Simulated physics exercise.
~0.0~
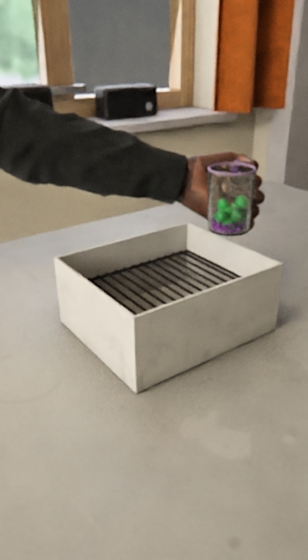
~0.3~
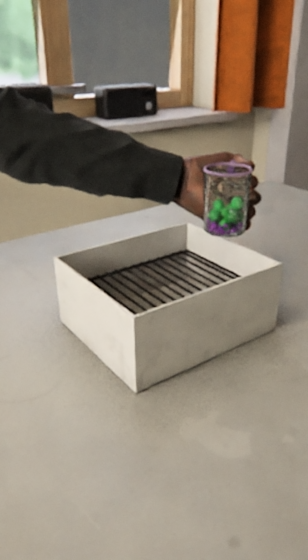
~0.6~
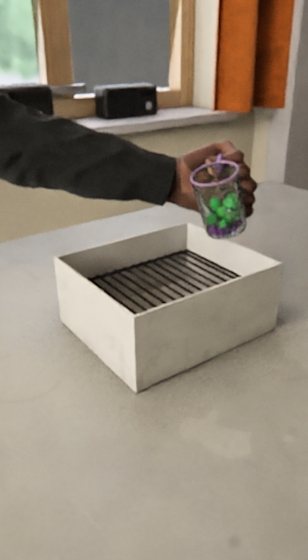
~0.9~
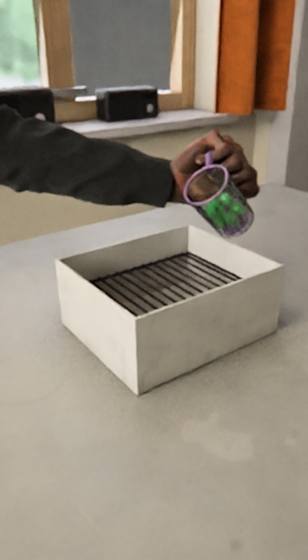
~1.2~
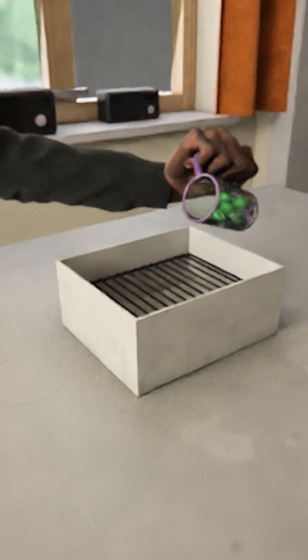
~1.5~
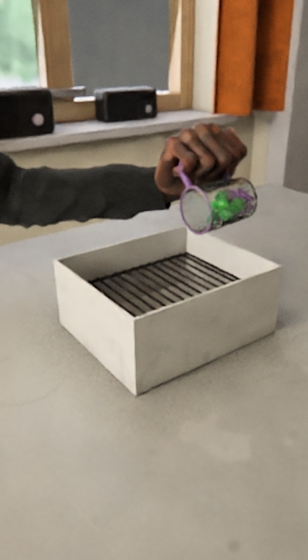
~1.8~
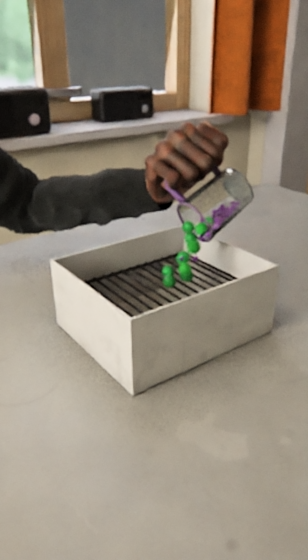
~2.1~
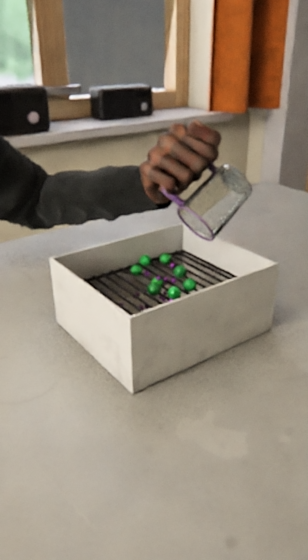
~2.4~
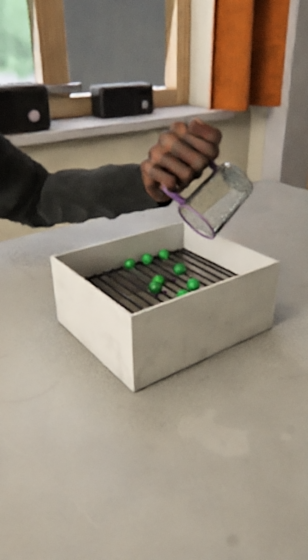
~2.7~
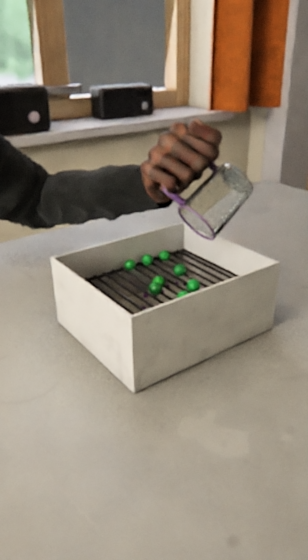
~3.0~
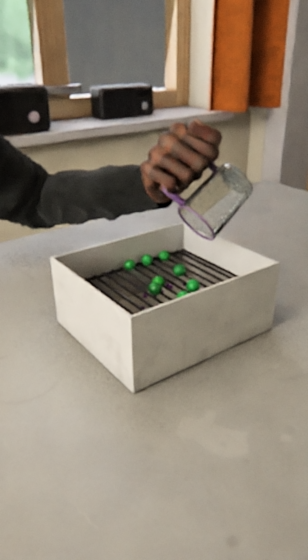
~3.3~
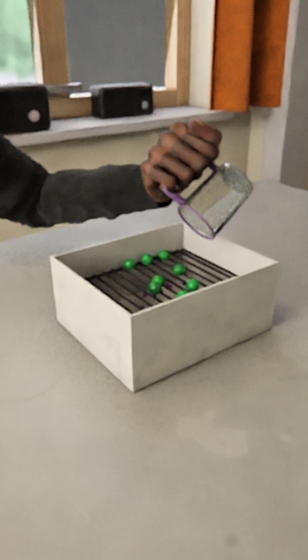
A hand tips a cup over a box, and green pieces land on the wire rack while purple ones fall through.
